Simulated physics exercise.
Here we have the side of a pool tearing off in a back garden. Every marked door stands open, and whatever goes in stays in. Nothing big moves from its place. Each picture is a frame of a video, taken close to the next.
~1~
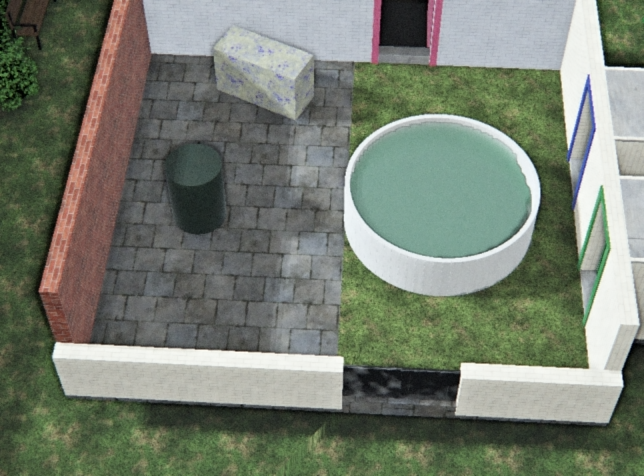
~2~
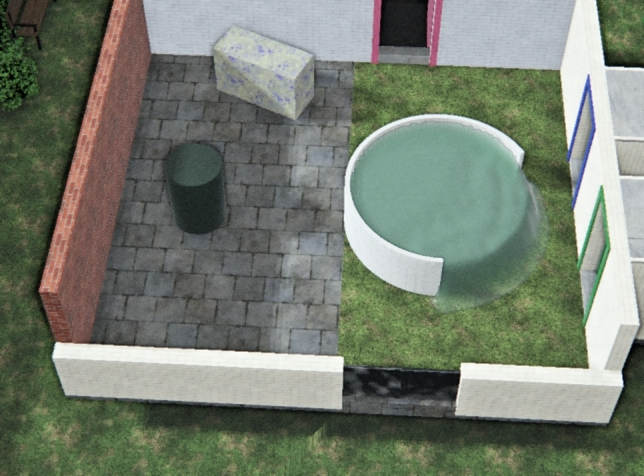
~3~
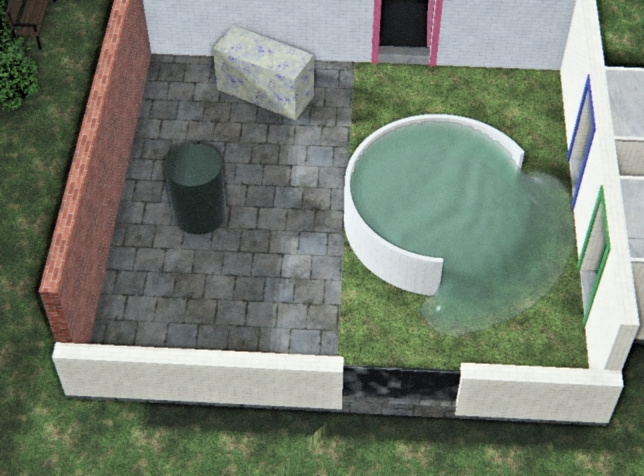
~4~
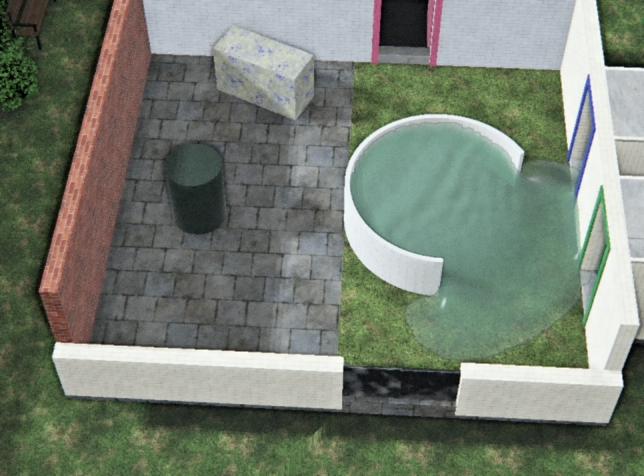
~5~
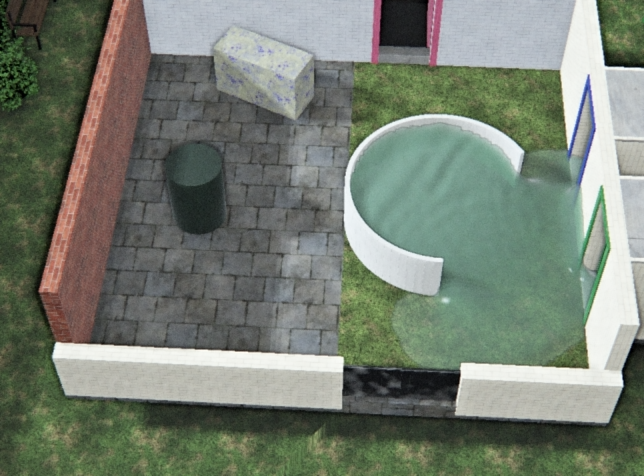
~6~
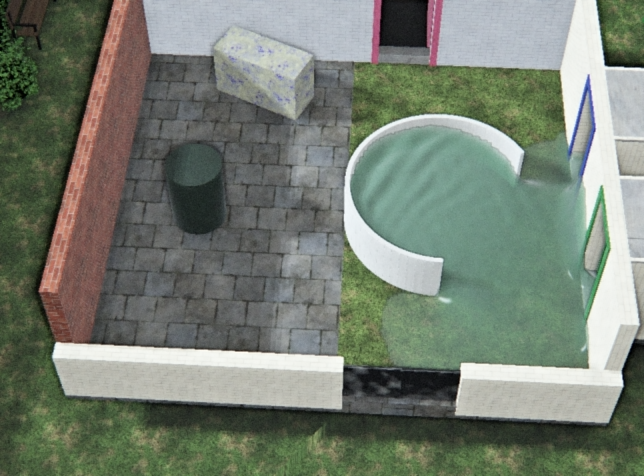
Green water pouring from the torn side of a round white pool, spreading across the grass to the right-hand and front walls.
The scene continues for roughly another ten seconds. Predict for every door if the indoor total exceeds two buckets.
Prediction: The pink door does not exceed it, the green door exceeds it, the blue door exceeds it.
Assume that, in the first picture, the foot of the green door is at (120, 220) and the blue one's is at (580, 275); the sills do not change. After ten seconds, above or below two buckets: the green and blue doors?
Result - the green exceeds the limit while the blue exceeds the limit.
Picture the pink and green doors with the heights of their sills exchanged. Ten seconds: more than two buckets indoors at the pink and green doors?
Result: Pink comes up short, green tops the limit.
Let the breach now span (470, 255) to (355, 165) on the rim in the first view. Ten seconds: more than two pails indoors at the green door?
I reckon the green door crosses the line.
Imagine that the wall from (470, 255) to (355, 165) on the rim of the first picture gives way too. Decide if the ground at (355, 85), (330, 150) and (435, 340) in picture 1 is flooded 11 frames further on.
In turn: No water, clear, wet.
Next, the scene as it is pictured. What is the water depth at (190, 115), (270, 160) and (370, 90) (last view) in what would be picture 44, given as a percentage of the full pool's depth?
In order: About 4, 4 and 6 in a hundred.
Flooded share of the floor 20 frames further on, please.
Near 50 in a hundred.
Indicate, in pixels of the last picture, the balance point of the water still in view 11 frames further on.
Near pixel (484, 267).
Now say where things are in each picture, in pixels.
The round tank at (442, 188) is whole and still, in the first frame.
Water pours out at (520, 247) and has run to (435, 302), in the second frame.
The front is at (435, 326), out from the gap at (519, 250), in the third frame.
The front is at (426, 343), out from the gap at (519, 251), in the fourth frame.
The front is at a hidden place, out from the gap at (519, 252), in the fifth frame.
The front is at (564, 136), out from the gap at (519, 253), in the sixth frame.
A moment on, water covers 20 % of the floor; the pink door not reached, the green door far over two buckets in, the blue door far over two buckets in.
Next, water covers 30 % of the floor; the pink door not reached, the green door far over two buckets in, the blue door far over two buckets in.
Then, water covers 50 % of the floor; the pink door not reached, the green door far over two buckets in, the blue door far over two buckets in.
Later, water covers 90 % of the floor; the pink door wet at the sill, nothing in, the green door far over two buckets in, the blue door far over two buckets in.
In the end, water covers 100 % of the floor; the pink door wet at the sill, nothing in, the green door far over two buckets in, the blue door far over two buckets in.
